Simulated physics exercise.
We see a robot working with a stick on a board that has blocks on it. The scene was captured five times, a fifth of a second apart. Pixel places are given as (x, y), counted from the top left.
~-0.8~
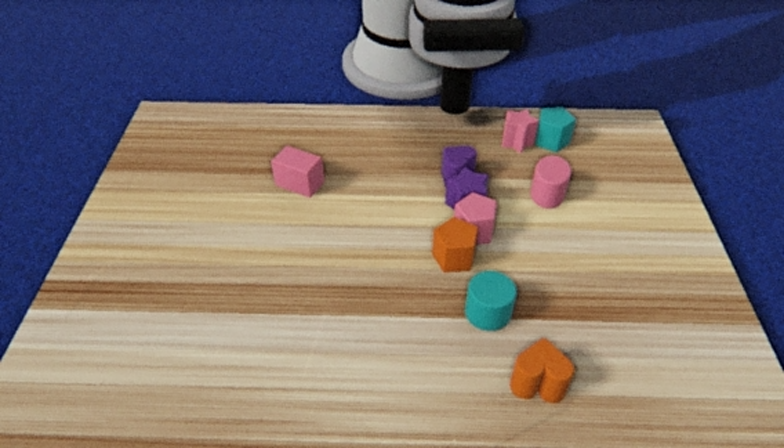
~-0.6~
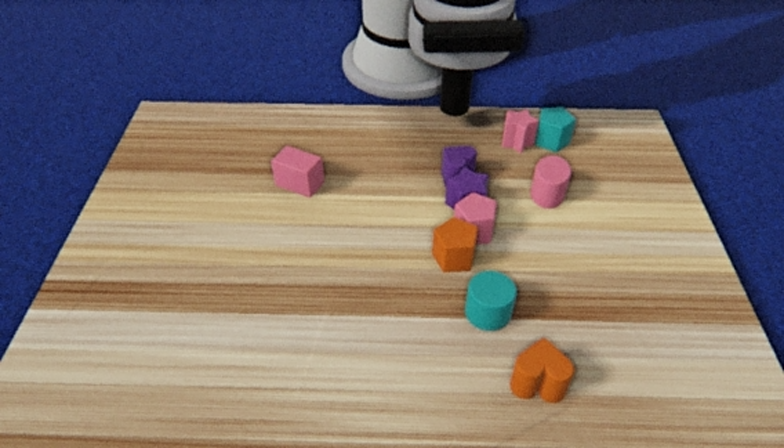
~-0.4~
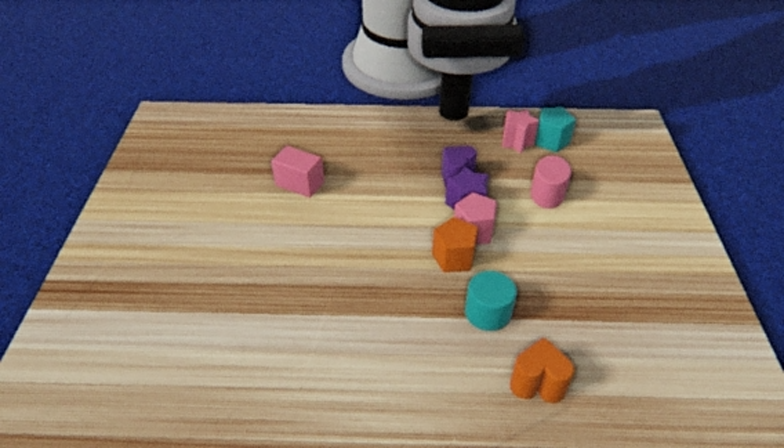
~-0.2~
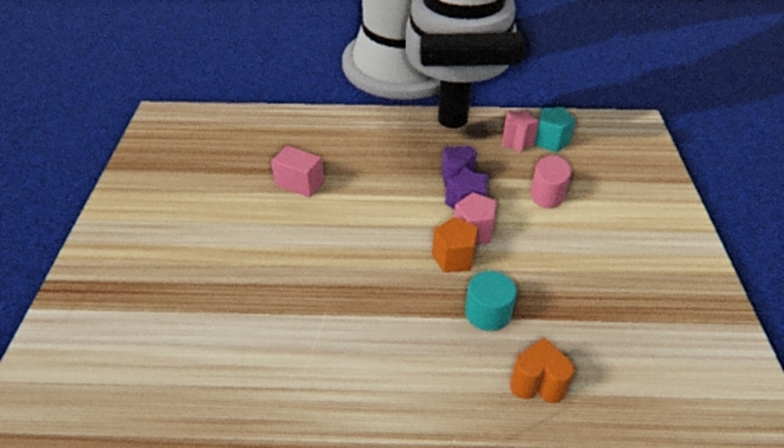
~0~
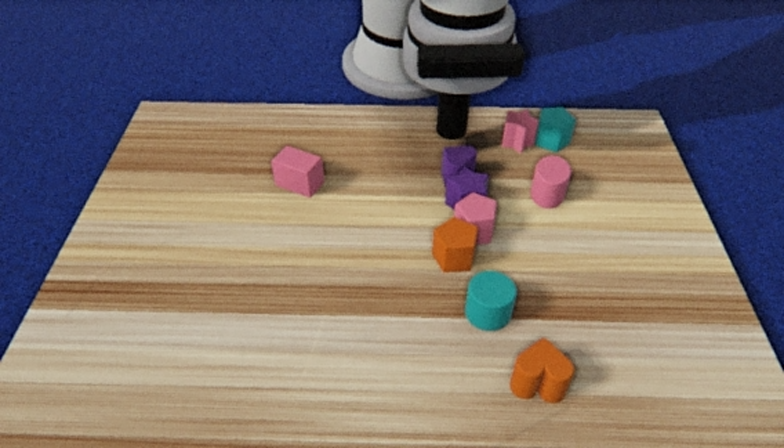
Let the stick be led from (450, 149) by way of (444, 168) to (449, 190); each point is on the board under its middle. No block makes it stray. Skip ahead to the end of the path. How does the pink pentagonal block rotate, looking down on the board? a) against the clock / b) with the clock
(b)
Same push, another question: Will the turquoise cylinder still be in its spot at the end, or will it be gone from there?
It will remain on its spot.
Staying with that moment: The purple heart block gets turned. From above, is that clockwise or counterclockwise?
From the top: Counterclockwise.
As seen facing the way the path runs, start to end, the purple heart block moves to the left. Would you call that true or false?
That is true.
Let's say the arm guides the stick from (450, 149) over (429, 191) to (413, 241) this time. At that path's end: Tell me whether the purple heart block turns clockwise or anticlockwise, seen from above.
It turns round anticlockwise.
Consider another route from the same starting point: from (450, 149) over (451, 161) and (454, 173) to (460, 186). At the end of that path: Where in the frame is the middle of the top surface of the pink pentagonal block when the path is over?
Pixel (496, 226).
On the path given first. Halfway along, stick at (446, 150); purple heart block at (462, 160), turned 20° anticlockwise; purple star-shaped block at (475, 183), turned 20° clockwise.
At the end, stick at (451, 171); orange pentagonal block at (457, 235); purple heart block at (475, 180), turned 45° anticlockwise; purple star-shaped block at (503, 197); pink pentagonal block at (499, 226), turned 50° clockwise; turquoise cylinder not moved.
